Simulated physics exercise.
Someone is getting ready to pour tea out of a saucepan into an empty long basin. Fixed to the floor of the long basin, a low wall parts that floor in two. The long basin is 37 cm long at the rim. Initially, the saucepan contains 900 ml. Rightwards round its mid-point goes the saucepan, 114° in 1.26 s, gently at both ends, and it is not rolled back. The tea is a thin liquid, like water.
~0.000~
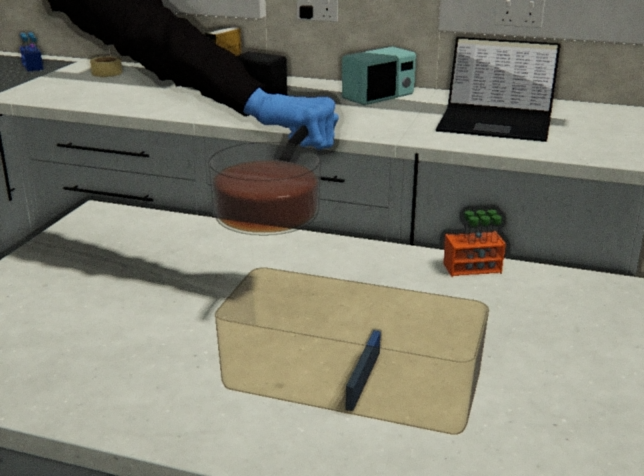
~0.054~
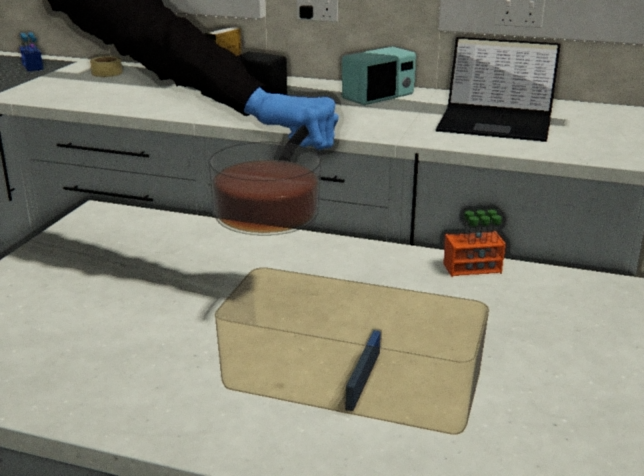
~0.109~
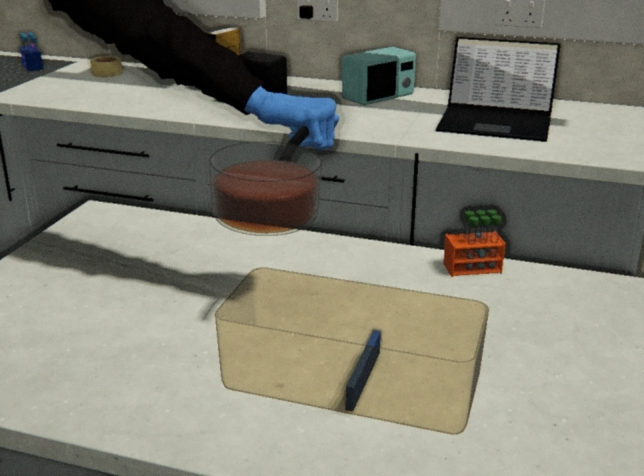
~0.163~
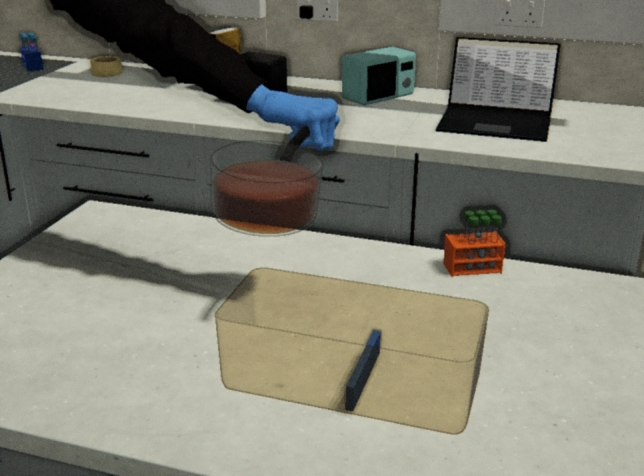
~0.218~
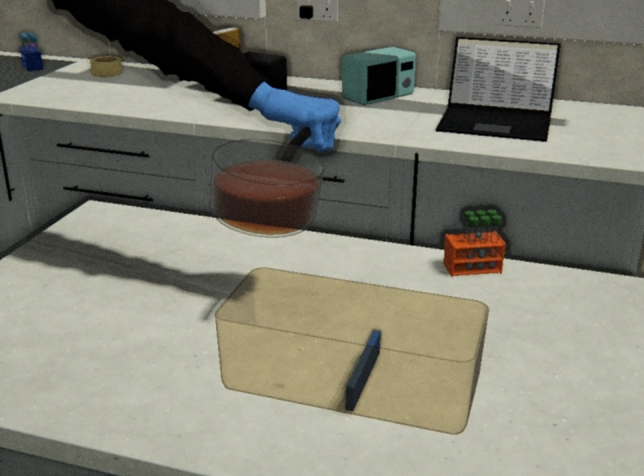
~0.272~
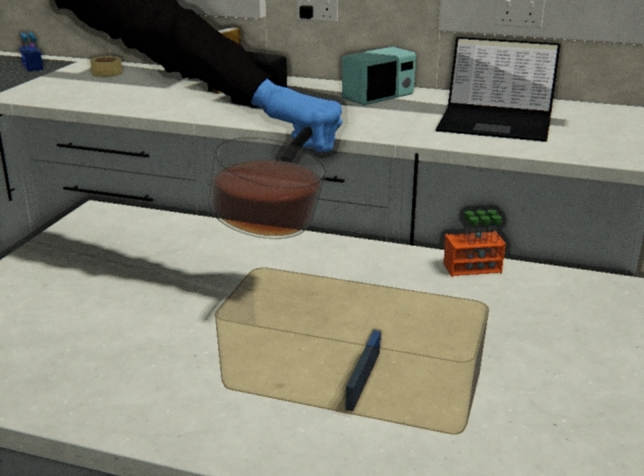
A blue-gloved hand in a dark sleeve holds a clear saucepan of reddish-brown liquid above a pale counter in a laboratory-like kitchen, seen from slightly above. Below sits an empty, long, see-through tan basin with a low dark-blue divider, near an orange rack with green tops, while a teal appliance and open laptop stand behind. The hand slowly tilts the saucepan slightly rightwards, and the view stays still.
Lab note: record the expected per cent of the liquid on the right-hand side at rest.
Expected right-hand share: 49 per cent.
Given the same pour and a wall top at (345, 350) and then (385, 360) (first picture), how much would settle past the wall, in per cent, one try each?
I'd say 70 percent on the first go, 15 percent on the next.
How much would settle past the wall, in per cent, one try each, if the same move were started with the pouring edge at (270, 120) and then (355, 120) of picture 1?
Near 5 in a hundred on the first go and near 85 in a hundred on the second.
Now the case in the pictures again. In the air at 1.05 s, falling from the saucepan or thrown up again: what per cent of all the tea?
Roughly 12 %.
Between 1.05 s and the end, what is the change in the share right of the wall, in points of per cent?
A gain, roughly 1.
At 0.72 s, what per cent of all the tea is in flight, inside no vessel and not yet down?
Roughly 32 percent.
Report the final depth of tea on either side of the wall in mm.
Left part: About 14 mm; right part: About 18 mm.
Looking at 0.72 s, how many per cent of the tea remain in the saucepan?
Roughly 60 %.
By 0.72 s the tilt is 69° and 60 per cent is still to pour, 4 is left of the wall and 4 right of it.
By 1.05 s the tilt is 106° and 9 per cent is still to pour, 31 is left of the wall and 48 right of it.
By 1.39 s the tilt is 114° and 0 per cent is still to pour, 50 is left of the wall and 49 right of it.
By 1.76 s the tilt is 114° and 0 per cent is still to pour, 50 is left of the wall and 49 right of it.
At rest 50 per cent lies left of the wall, 49 right of it and 1 outside.
